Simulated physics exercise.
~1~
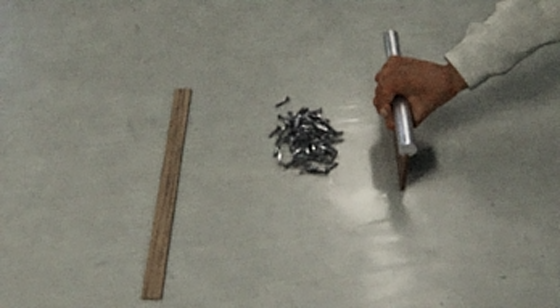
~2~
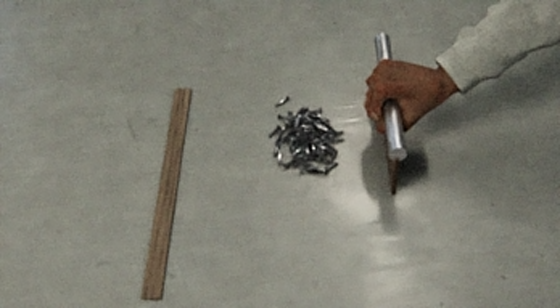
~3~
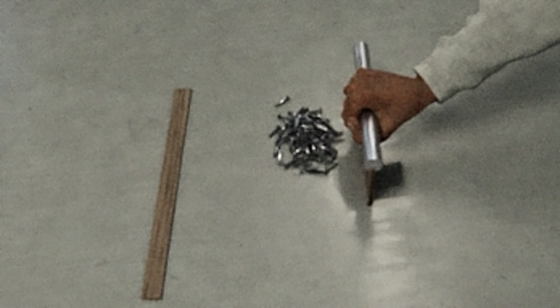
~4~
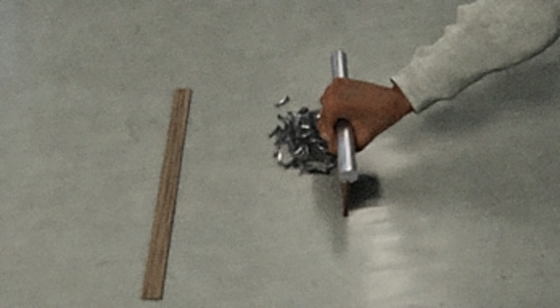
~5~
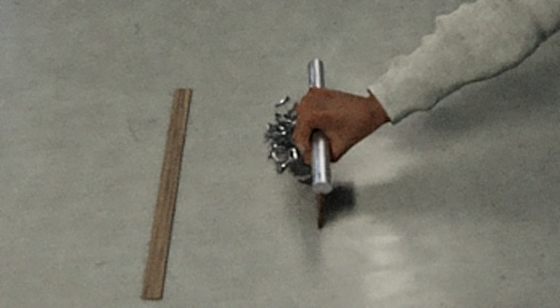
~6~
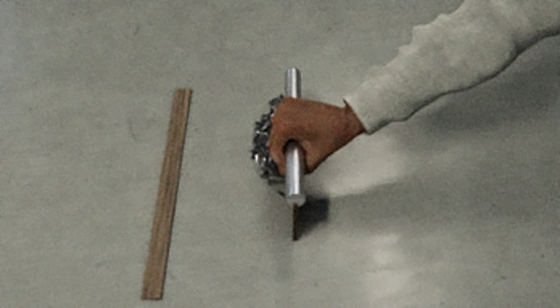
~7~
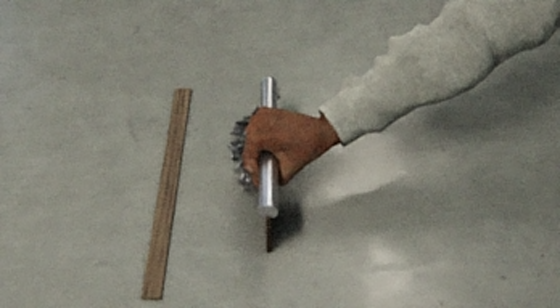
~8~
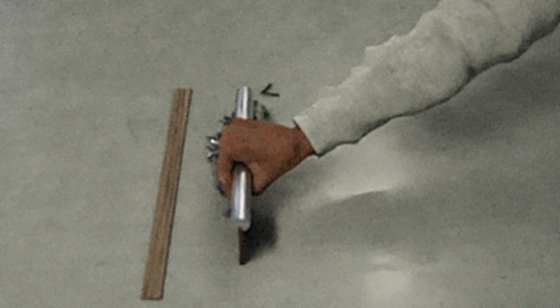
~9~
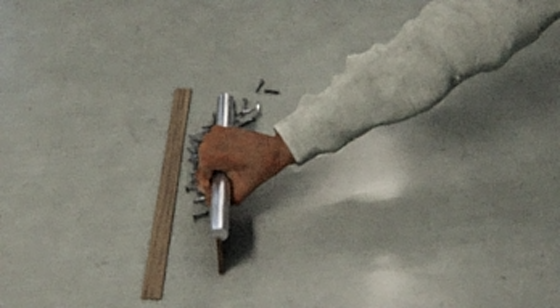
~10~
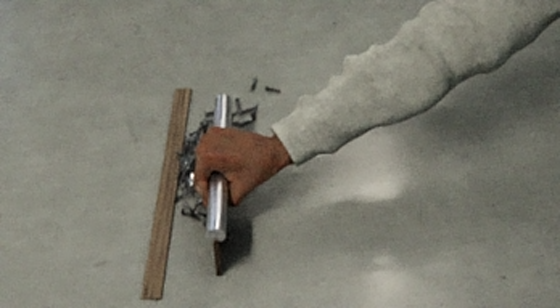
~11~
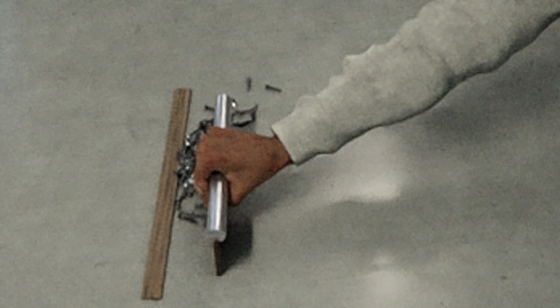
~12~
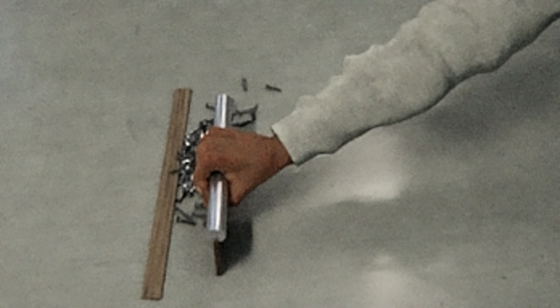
A hand pushing a pile of small steel screws leftwards with a scraper, stopping with them gathered beside a fixed wooden strip.
